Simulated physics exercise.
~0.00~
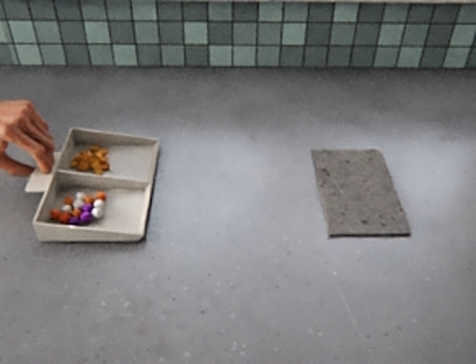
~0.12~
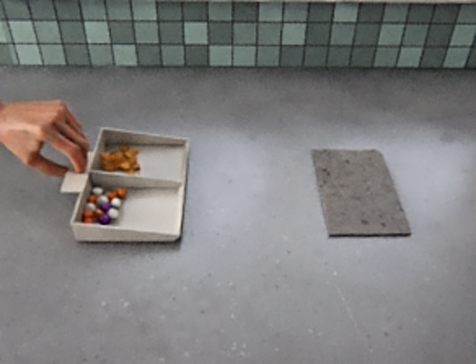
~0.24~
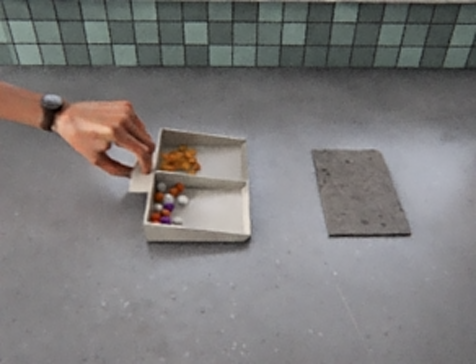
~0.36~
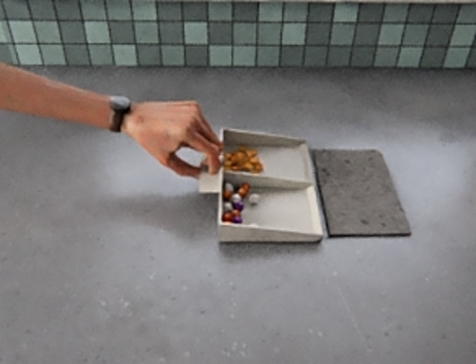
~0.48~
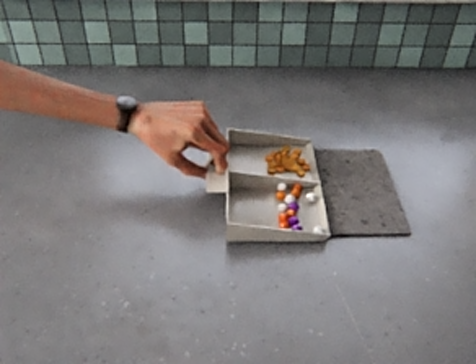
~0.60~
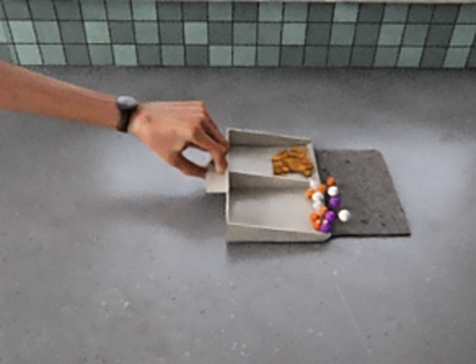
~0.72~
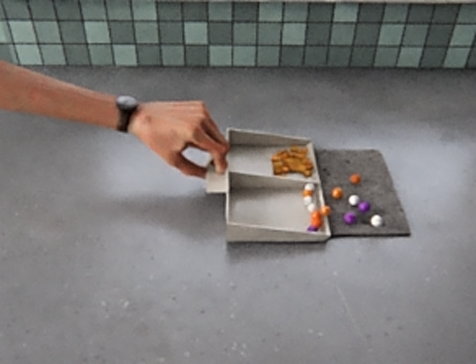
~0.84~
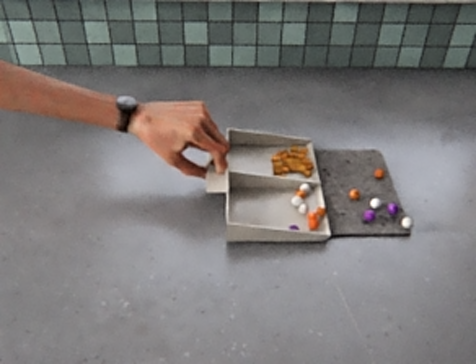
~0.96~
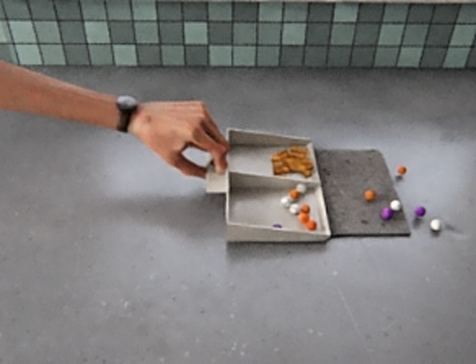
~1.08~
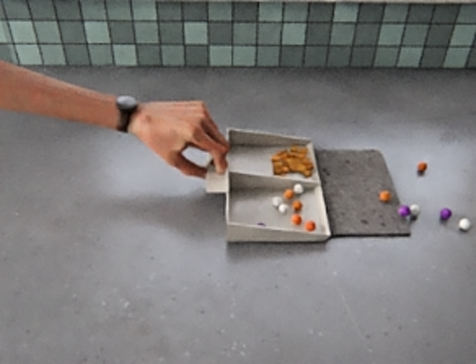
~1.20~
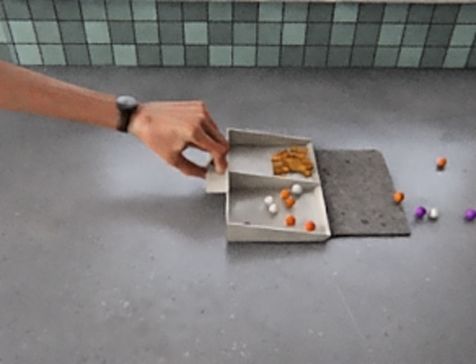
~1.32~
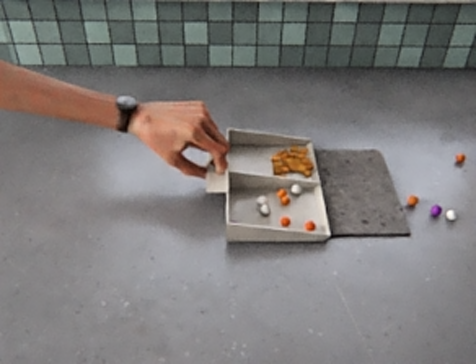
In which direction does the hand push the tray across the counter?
The hand pushes the tray to the right, towards the flat grey slab.
